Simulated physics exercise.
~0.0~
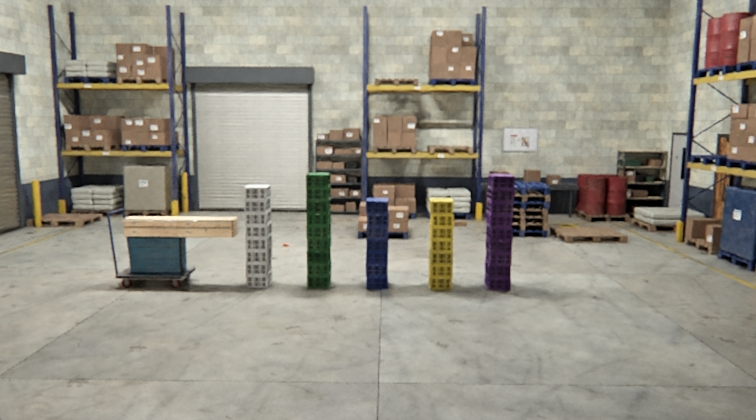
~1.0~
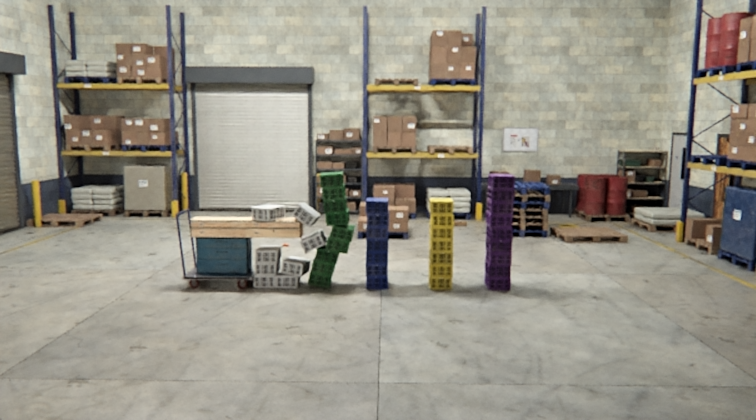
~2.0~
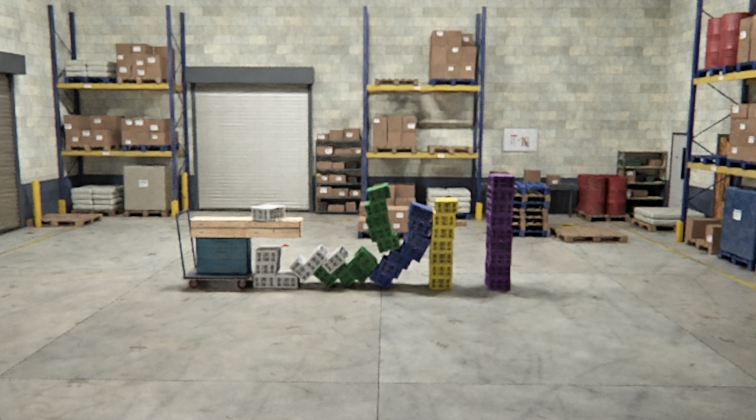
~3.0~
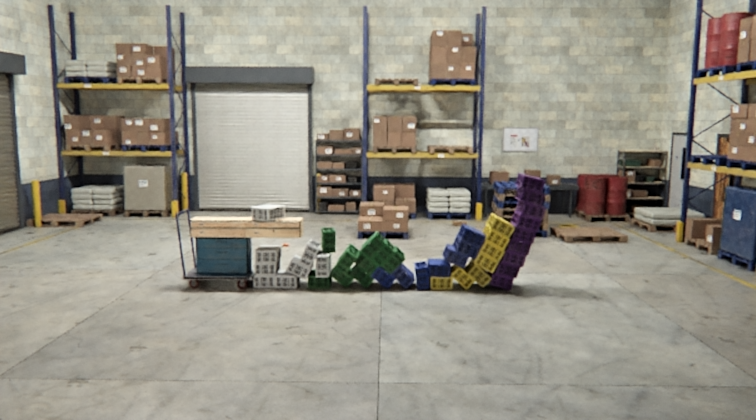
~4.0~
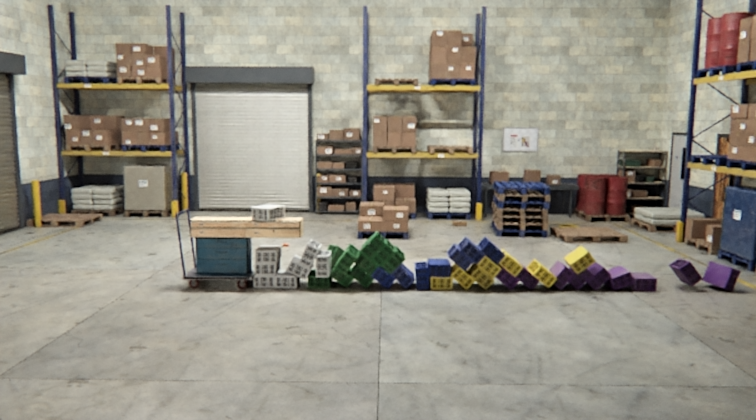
A trolley loaded with planks rolls right across a warehouse floor toward a row of five crate stacks, pale, green, blue, yellow and purple. It runs into the pale stack, which buckles and spills against the green one, leaving a pale crate lying on top of the planks. The trolley stops there while the green stack topples into the blue, and the blue leans into the yellow. The yellow then slumps against the tall purple stack, which bends to the right. Finally the purple stack comes down too, leaving a low, jumbled line of crates, with two purple ones lying apart at the far right.
